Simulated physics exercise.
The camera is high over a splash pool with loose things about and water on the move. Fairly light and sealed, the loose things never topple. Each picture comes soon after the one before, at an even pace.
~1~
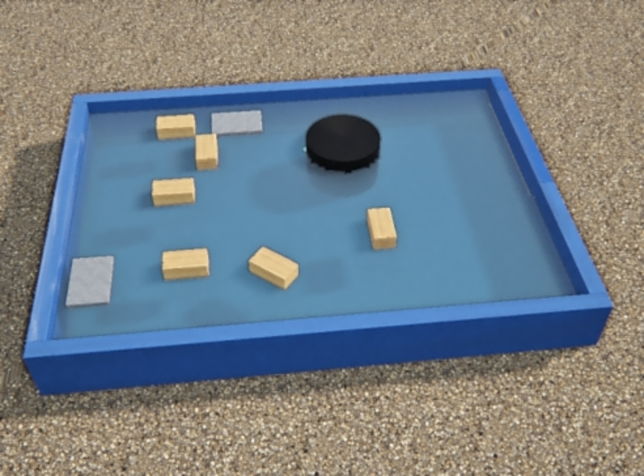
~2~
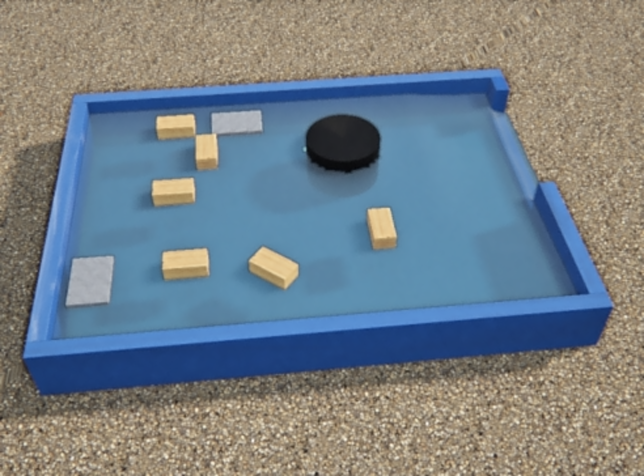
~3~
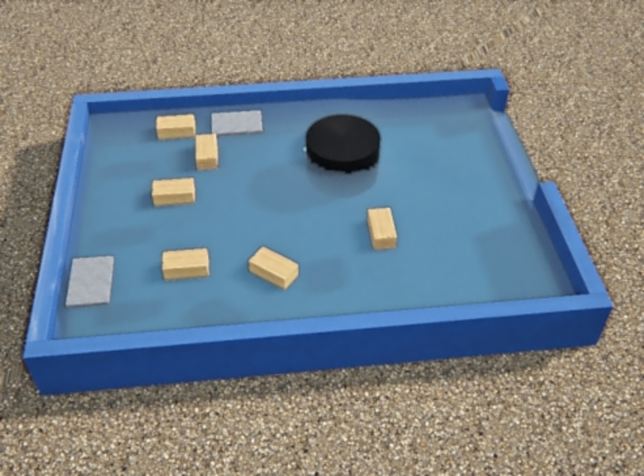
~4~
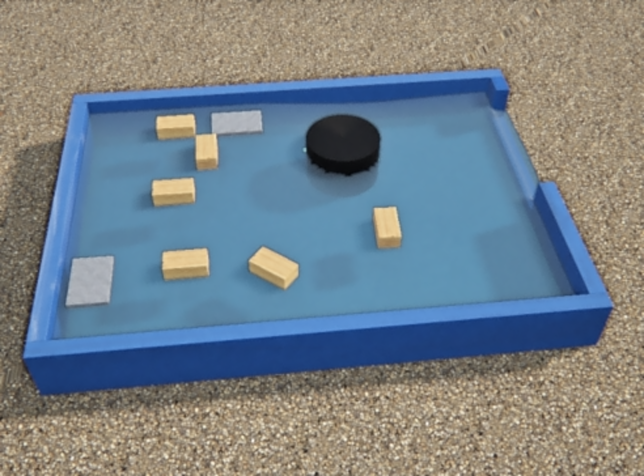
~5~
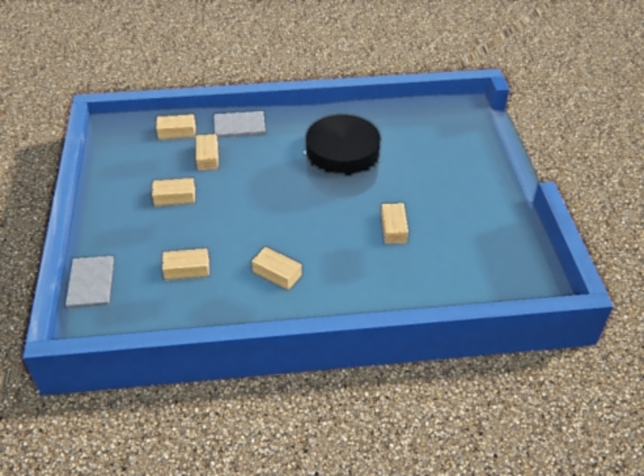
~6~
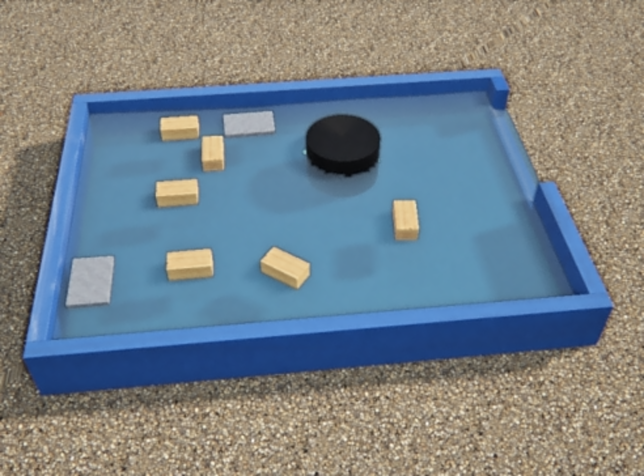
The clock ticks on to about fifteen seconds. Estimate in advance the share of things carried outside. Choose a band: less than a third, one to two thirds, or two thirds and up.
Less than a third.
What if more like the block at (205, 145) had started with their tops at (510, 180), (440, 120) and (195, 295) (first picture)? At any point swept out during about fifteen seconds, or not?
Result, in sequence: Ends up outside; ends up outside; never gets out.
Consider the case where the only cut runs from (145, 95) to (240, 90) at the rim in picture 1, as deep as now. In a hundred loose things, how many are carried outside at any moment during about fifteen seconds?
About 50 %.
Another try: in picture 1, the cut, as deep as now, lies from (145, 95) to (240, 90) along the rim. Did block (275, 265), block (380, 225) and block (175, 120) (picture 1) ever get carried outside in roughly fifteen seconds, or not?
Per object, as asked: Not flushed / not flushed / flushed.
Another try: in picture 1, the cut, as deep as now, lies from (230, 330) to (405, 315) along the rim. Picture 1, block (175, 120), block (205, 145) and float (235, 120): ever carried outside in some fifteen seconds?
Same order as asked: Never leaves, never leaves, never leaves.
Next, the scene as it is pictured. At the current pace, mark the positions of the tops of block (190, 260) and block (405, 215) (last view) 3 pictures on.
(217, 260) and (442, 201).
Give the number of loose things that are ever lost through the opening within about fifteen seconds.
That works out to 2.
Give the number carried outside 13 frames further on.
By my count it is 1.
A moment on, 0 of 8 are out; 8 afloat.
Next, 1 of 8 are out; 7 afloat.
Later, 1 of 8 are out; 7 afloat.
In the end, 2 of 8 are out; 6 afloat.
